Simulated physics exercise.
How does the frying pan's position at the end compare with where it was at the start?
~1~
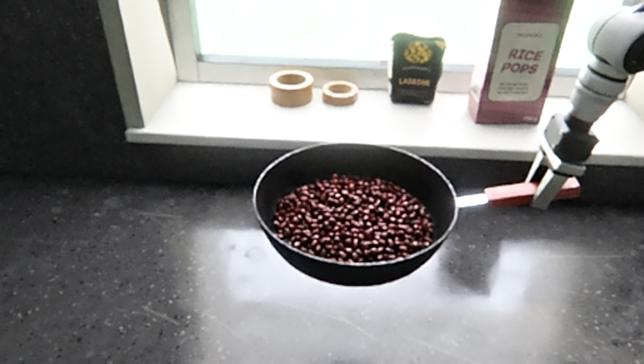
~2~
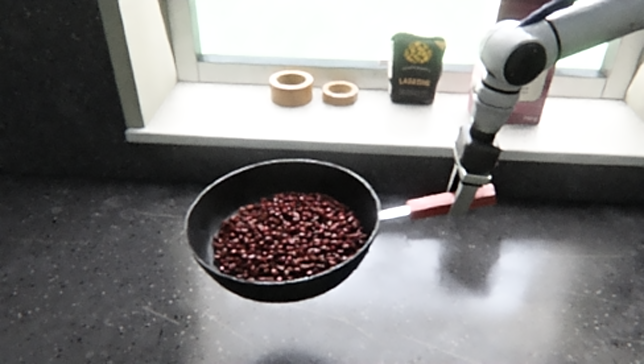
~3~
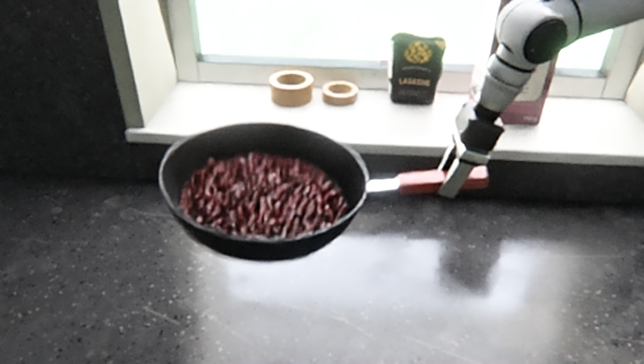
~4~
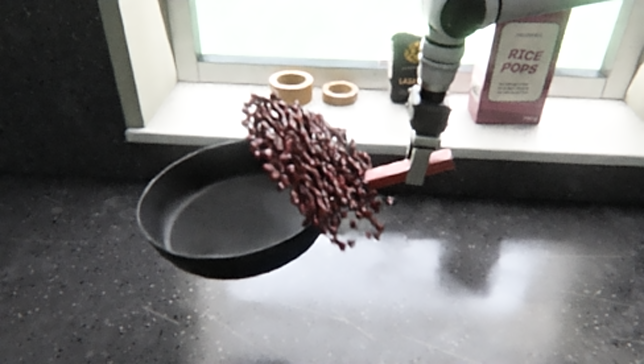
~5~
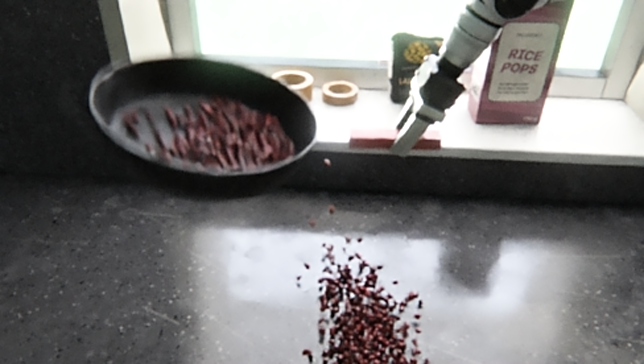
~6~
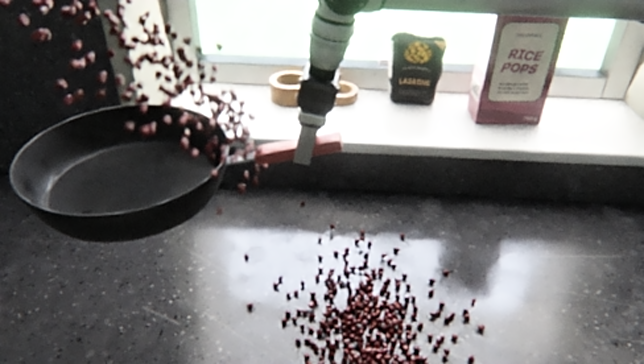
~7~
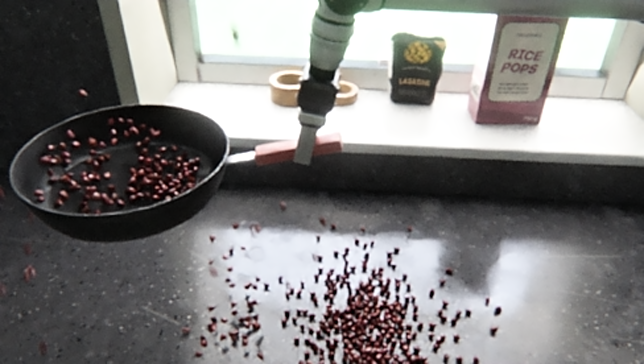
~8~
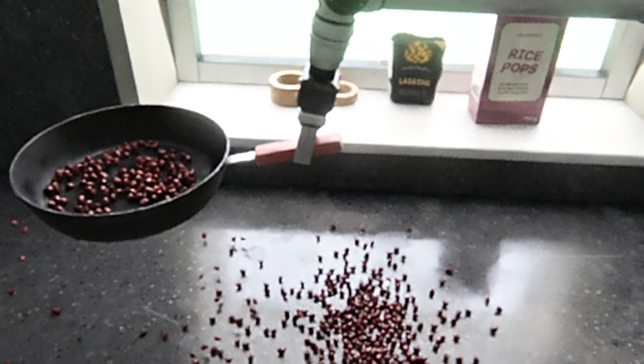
At the end the frying pan is much farther to the left and slightly higher in view than at the start, when it was near the middle.
